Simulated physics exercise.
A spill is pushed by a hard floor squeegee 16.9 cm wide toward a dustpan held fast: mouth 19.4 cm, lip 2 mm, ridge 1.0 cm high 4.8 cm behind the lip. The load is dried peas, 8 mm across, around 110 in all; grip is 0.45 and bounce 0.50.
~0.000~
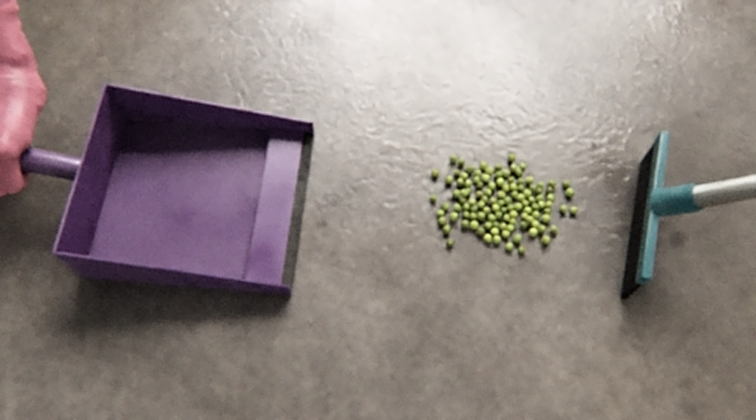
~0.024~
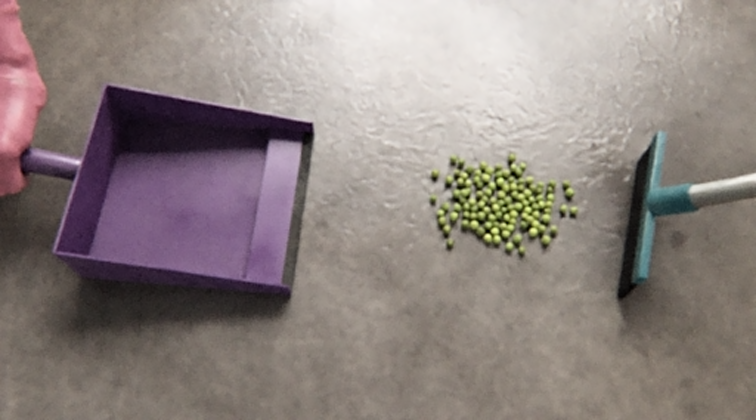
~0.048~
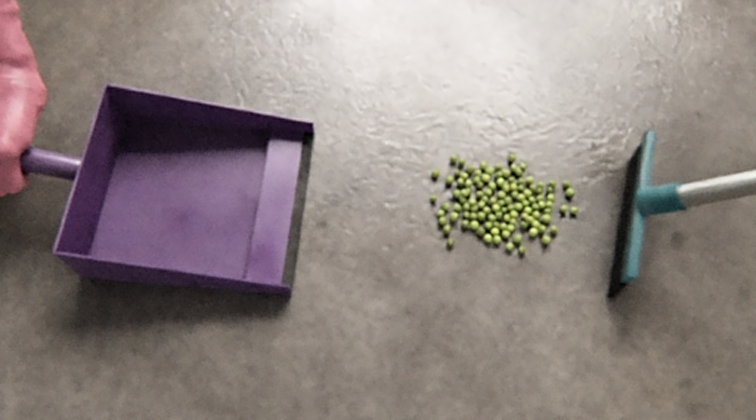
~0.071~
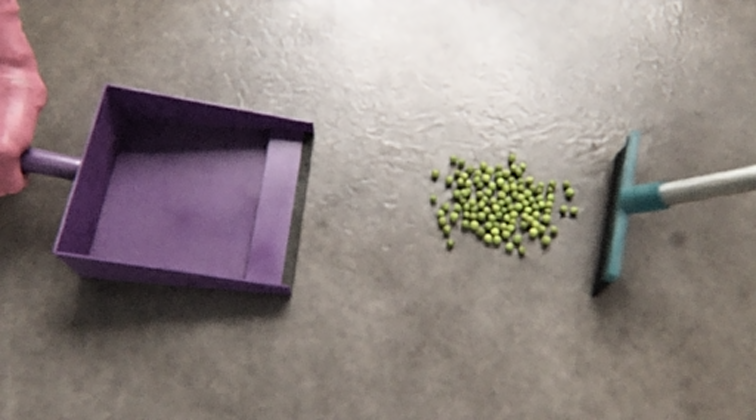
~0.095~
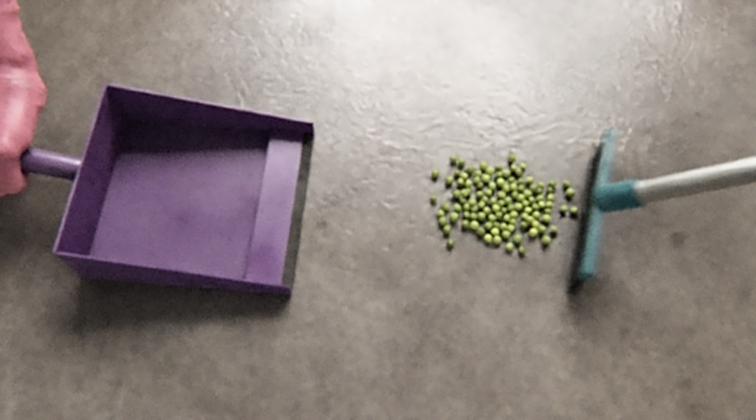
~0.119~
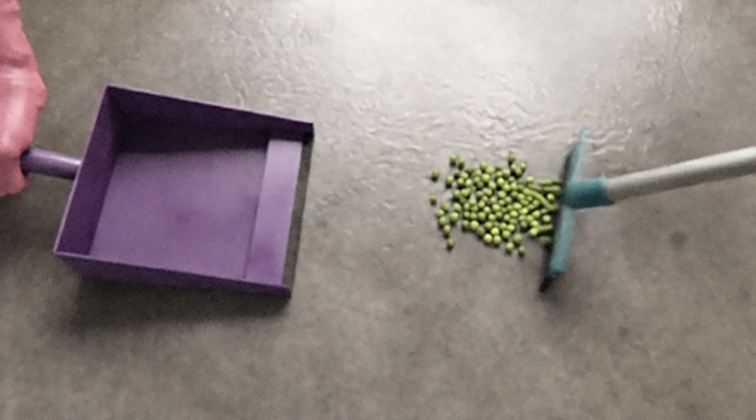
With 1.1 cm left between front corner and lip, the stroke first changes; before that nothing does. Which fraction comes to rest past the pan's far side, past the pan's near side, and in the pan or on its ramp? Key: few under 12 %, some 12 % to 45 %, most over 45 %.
Far side = some, near side = few, pan = some.
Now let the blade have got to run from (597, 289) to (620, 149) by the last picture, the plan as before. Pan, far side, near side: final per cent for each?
You'd see pan at 5, far at 15 and near at 5.
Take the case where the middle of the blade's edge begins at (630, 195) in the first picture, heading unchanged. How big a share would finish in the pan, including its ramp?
25 per cent, roughly.
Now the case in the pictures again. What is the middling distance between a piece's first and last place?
That distance is around 28 cm.
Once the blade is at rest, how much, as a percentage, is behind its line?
About 5 per cent.
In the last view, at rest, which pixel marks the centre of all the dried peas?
Somewhere around (242, 147) in the final frame.
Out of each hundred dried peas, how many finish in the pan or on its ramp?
Estimate: Near 25 %.
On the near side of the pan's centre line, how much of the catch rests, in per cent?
Roughly 40 per cent.
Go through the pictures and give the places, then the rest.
The first frame shows blade from (642, 278) to (661, 141), moved 0.0 cm, 0 of the pieces shifted so far; middle of the pieces at (501, 204); pan at (186, 200).
The second frame shows blade from (639, 278) to (658, 141), moved 0.4 cm, 0 of the pieces shifted so far; middle of the pieces at (501, 204).
The third frame shows blade from (628, 277) to (648, 140), moved 1.4 cm, 0 of the pieces shifted so far; middle of the pieces at (501, 204).
The fourth frame shows blade from (610, 276) to (632, 139), moved 3.1 cm, 0 of the pieces shifted so far; middle of the pieces at (501, 204).
The fifth frame shows blade from (585, 274) to (609, 137), moved 5.6 cm, 0 of the pieces shifted so far; middle of the pieces at (501, 204).
The sixth frame shows blade from (555, 272) to (581, 135), moved 8.5 cm, 13 of the pieces shifted so far; middle of the pieces at (501, 204); pan at (187, 200). The blade's pace is about 1.23 m/s.
Then, at 0.23 s, middle of the blade 14 cm from the lip; 0 % over the lip, far side 15 %, near side 0 %.
After 0.31 s, middle of the blade 5 cm from the lip; 0 % over the lip, far side 30 %, near side 5 %.
Then, at 0.52 s, middle of the blade 3 cm from the lip; 40 % over the lip, far side 35 %, near side 5 %.
At rest (1.9 s), far side 35 %, near side 5 %, pan 25 %, in front of the lip or behind the blade 35 %.
